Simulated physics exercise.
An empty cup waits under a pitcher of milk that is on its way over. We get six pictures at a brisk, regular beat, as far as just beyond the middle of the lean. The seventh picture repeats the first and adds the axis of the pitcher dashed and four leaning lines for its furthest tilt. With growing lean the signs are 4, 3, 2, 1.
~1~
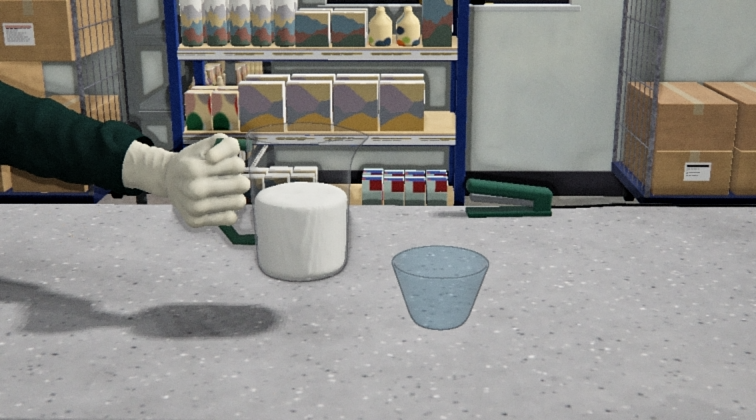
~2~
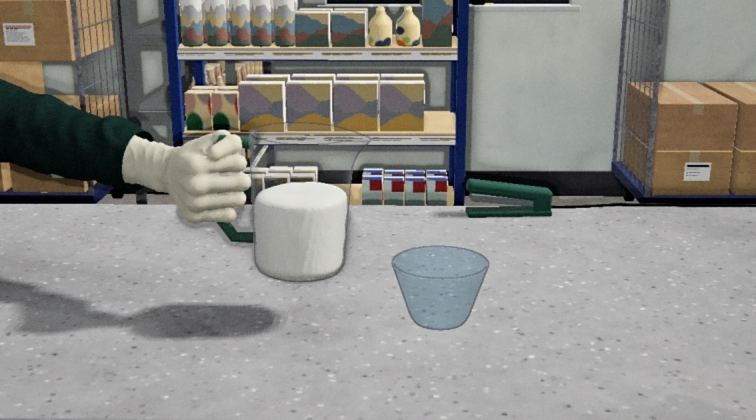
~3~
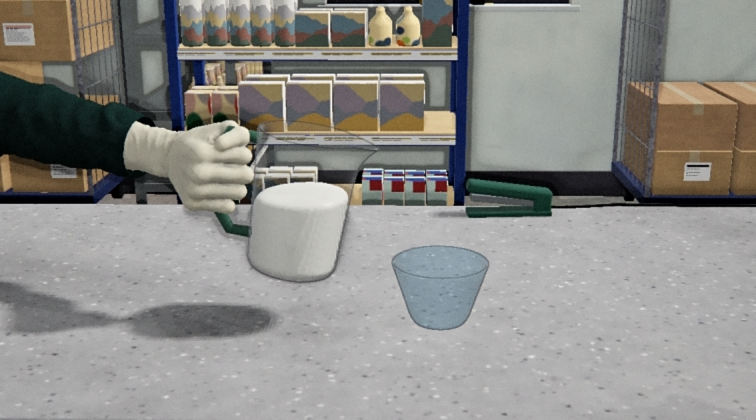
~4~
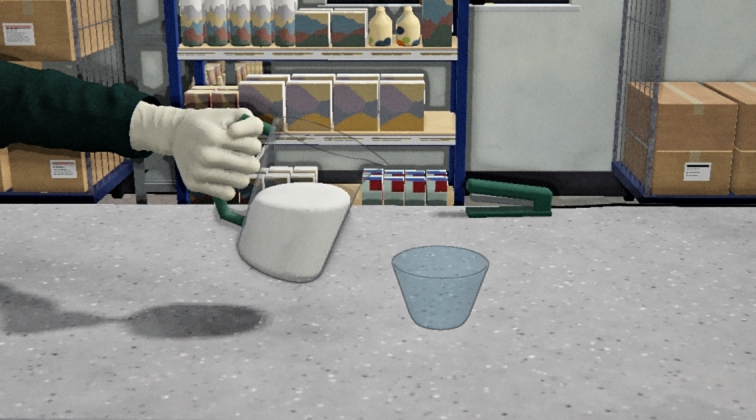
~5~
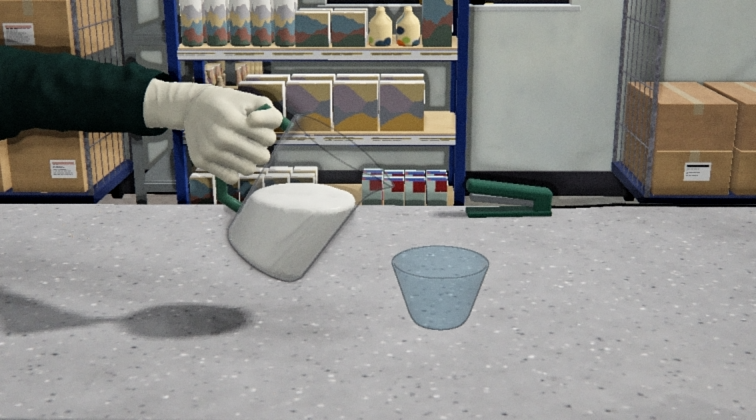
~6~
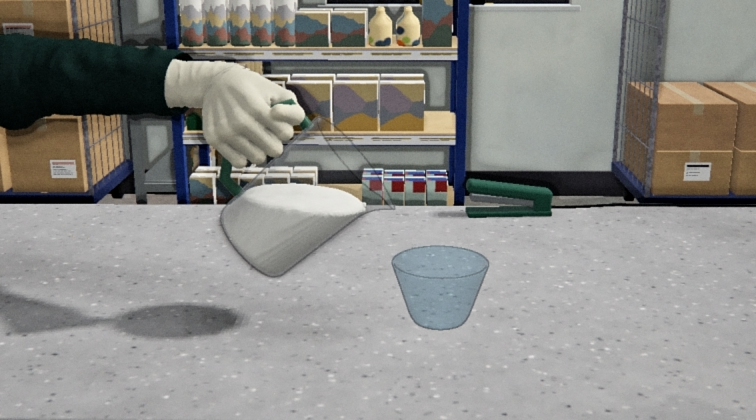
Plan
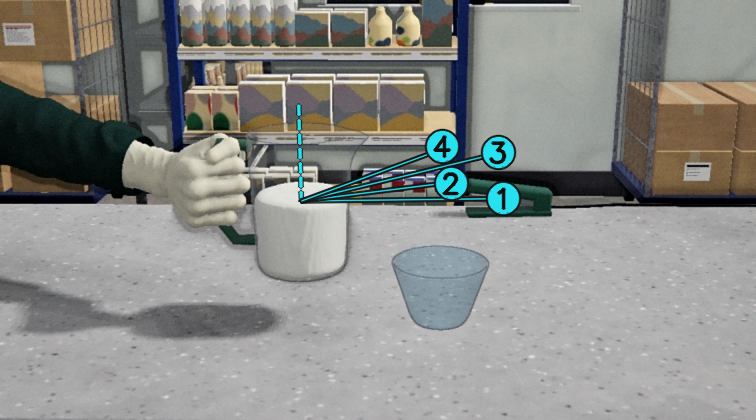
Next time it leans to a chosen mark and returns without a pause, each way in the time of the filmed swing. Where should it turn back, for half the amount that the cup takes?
4.
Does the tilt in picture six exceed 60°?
No, it does not.
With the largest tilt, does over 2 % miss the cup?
Yes, it does.
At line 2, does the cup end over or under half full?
Over.
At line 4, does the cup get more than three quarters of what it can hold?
No, less.
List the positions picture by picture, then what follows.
The first picture shows upright, lip at (367, 136); rim of the cup round (440, 261); nothing has left yet.
The second picture shows tipped about 3°, lip at (370, 139); nothing has left yet.
The third picture shows tipped about 10°, lip at (378, 148); nothing has left yet.
The fourth picture shows tipped about 21°, lip at (386, 164); nothing has left yet.
The fifth picture shows tipped about 34°, lip at (393, 185); nothing has left yet.
The sixth picture shows tipped about 49°, lip at (394, 207); nothing has left yet.
On the marked copy, 1 at (486, 198); 2 at (434, 184); 3 at (482, 157); 4 at (427, 154).
With 1, the cup ends with about 70 % of what it can hold; 32 % of the milk is spilt.
With 2, the cup ends with about 70 % of what it can hold; 19 % of the milk is spilt.
With 3, the cup ends with about 63 % of what it can hold; 8 % of the milk is spilt.
With 4, the cup ends with about 50 % of what it can hold.
